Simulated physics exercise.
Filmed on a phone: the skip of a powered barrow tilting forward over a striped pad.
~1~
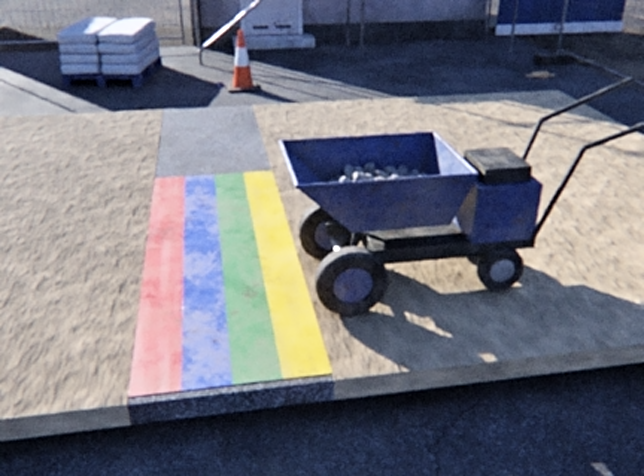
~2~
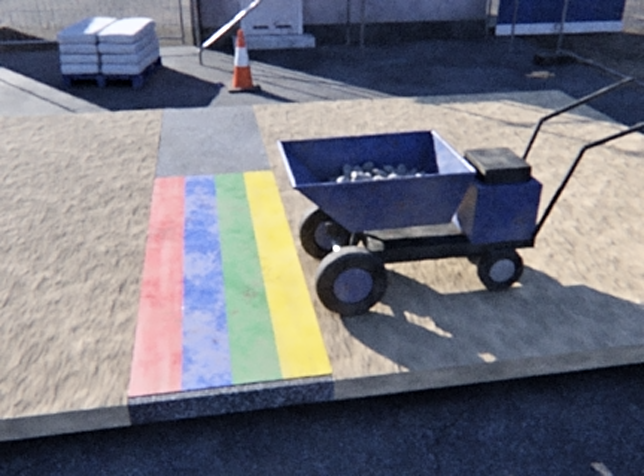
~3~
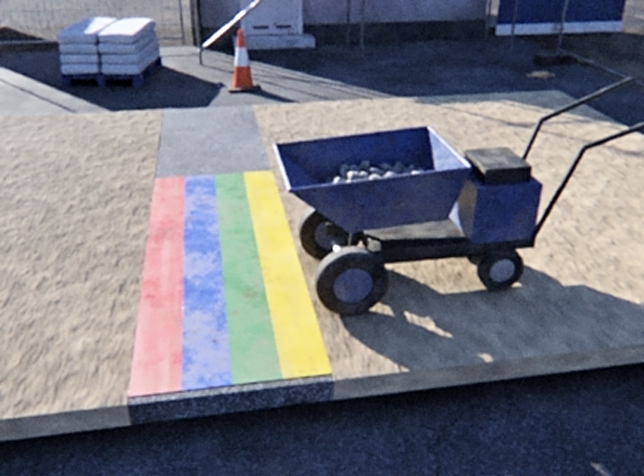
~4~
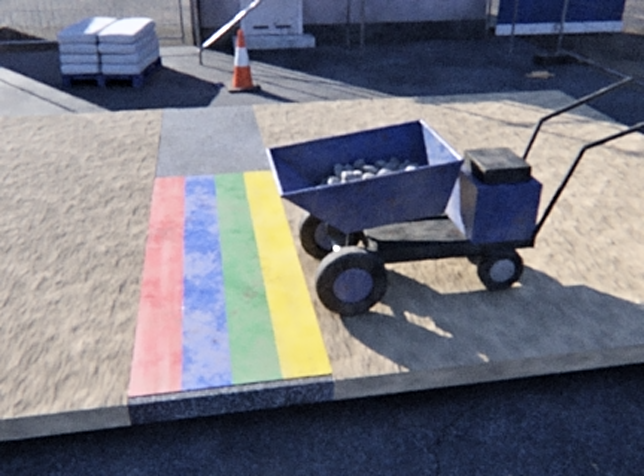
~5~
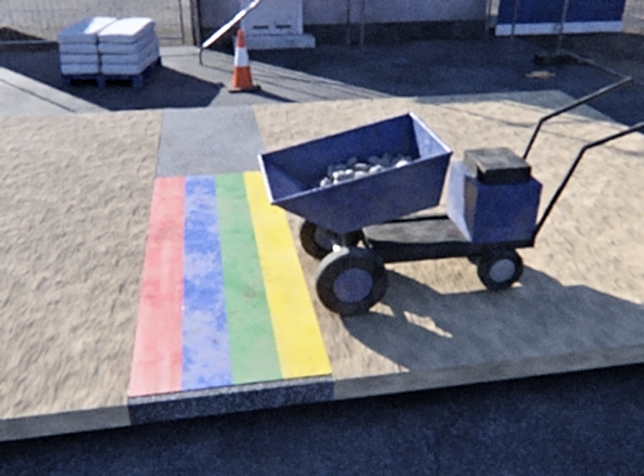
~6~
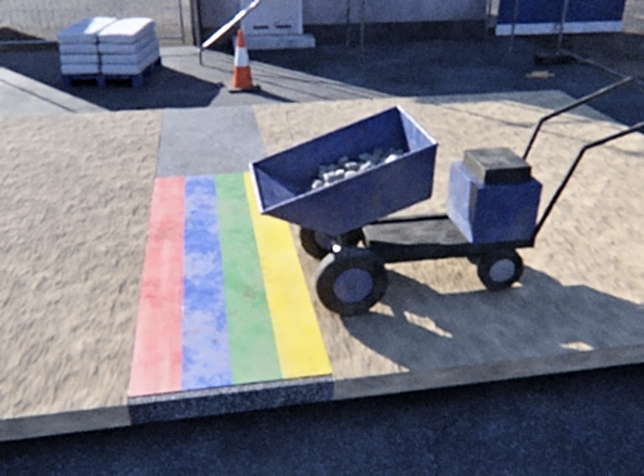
The video shows a blue skip of broken stones on a wheeled barrow beside a pad striped red, blue, green and yellow. The skip tilts gradually forward to the left, its lip lowering over the yellow strip while the wheels stay still.
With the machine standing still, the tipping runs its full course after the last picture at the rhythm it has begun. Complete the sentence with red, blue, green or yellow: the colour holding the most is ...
The colour holding the most is blue.
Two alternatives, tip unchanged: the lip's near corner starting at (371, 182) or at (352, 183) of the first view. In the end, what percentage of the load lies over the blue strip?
Well, you'd get roughly 10 per cent from the first place and roughly 20 per cent from the second.
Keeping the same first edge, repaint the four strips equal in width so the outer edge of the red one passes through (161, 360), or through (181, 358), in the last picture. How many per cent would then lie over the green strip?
0 per cent, then 0 per cent, roughly.
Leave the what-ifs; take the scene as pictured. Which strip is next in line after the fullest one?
The second place goes to the strip in red.
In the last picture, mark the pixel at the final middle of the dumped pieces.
Close to (191, 293) in the last view.
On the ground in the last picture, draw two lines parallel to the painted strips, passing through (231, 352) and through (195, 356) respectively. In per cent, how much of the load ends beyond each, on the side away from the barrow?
Some 80 and some 40 per cent, respectively.
Shortly afterwards, skip tipped steeply; the whole lot in the skip.
Next, skip tipped steeply; near two thirds in the skip; near a quarter over the blue strip; only a few over the red strip.
Some moments later, skip tipped right over; near a quarter in the skip; only a few over the green strip; near half over the blue strip; near a quarter over the red strip; only a few off the paint.
In the end, skip tipped right over; near a quarter in the skip; none at all over the yellow strip; only a few over the green strip; near half over the blue strip; near a quarter over the red strip; only a few off the paint.
